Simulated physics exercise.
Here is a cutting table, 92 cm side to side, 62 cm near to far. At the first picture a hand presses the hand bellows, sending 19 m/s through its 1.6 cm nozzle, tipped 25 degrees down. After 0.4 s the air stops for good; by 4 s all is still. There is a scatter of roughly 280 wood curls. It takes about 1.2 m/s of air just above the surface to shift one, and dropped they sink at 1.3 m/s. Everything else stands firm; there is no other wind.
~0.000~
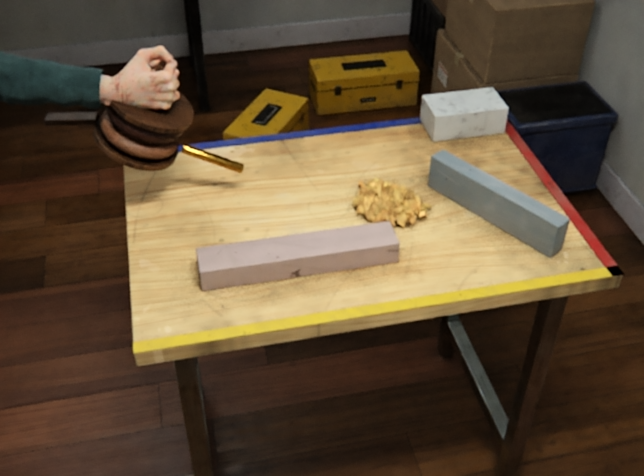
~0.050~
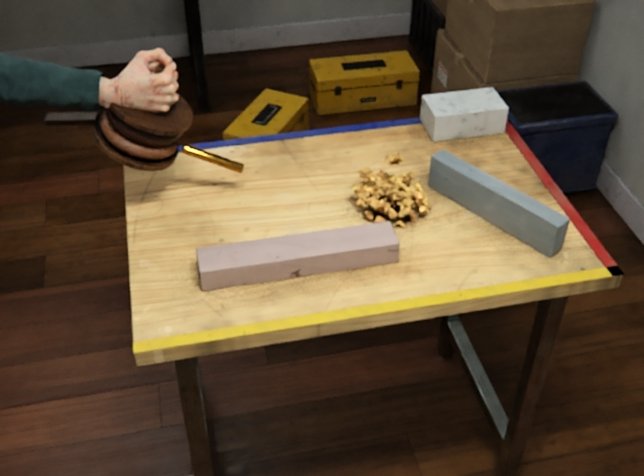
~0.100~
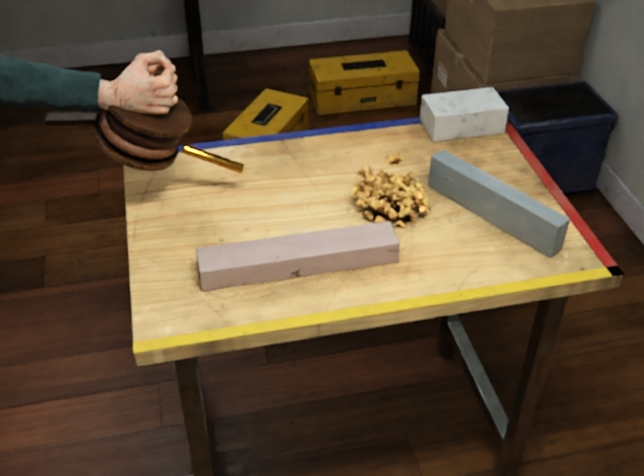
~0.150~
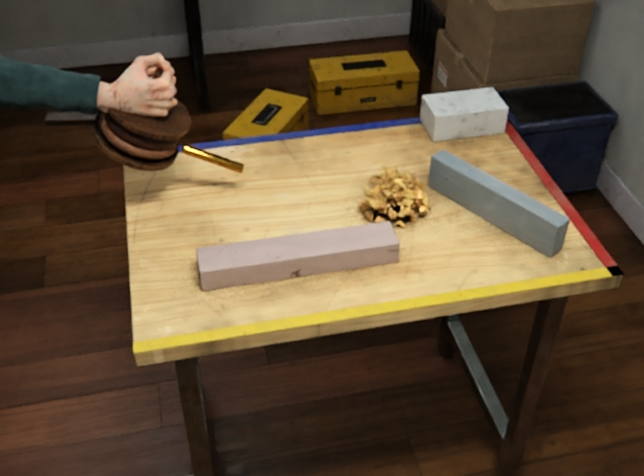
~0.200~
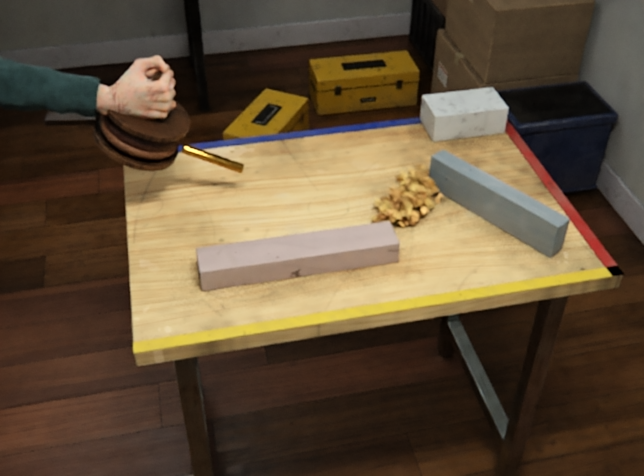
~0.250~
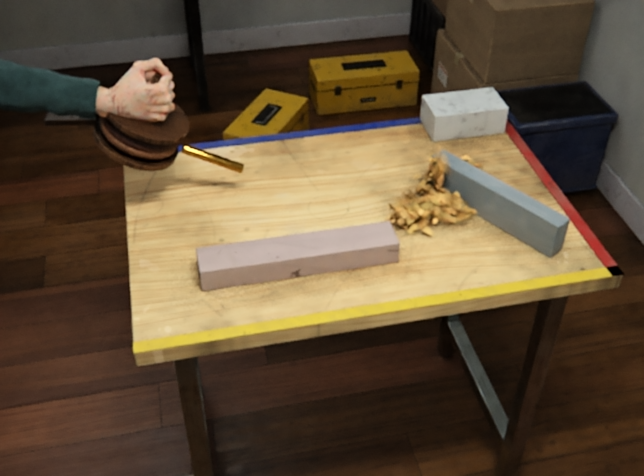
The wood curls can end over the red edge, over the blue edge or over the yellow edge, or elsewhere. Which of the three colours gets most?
The yellow one.
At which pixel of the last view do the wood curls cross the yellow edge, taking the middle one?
At about (526, 290).
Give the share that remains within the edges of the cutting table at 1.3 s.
About 50 %.
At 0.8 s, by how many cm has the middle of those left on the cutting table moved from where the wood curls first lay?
About 25 cm.
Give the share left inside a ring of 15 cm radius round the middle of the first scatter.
About 5 %.
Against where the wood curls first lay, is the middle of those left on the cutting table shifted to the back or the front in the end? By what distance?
To the front, by about 20 cm.
After 0.8 s, 54 % are still on the top, 36 % are over the yellow edge, 0 % over the blue edge and 10 % over the red edge; the middle of those left on the top is near (509, 243).
After 1.3 s, 54 % are still on the top, 36 % are over the yellow edge, 0 % over the blue edge and 10 % over the red edge; the middle of those left on the top is near (509, 243).
After 2.2 s, 54 % are still on the top, 36 % are over the yellow edge, 0 % over the blue edge and 10 % over the red edge; the middle of those left on the top is near (509, 243).
After 4.0 s, at the end, 36 % are over the yellow edge, 0 % over the blue edge and 10 % over the red edge; the middle of those left on the top is near (509, 243).
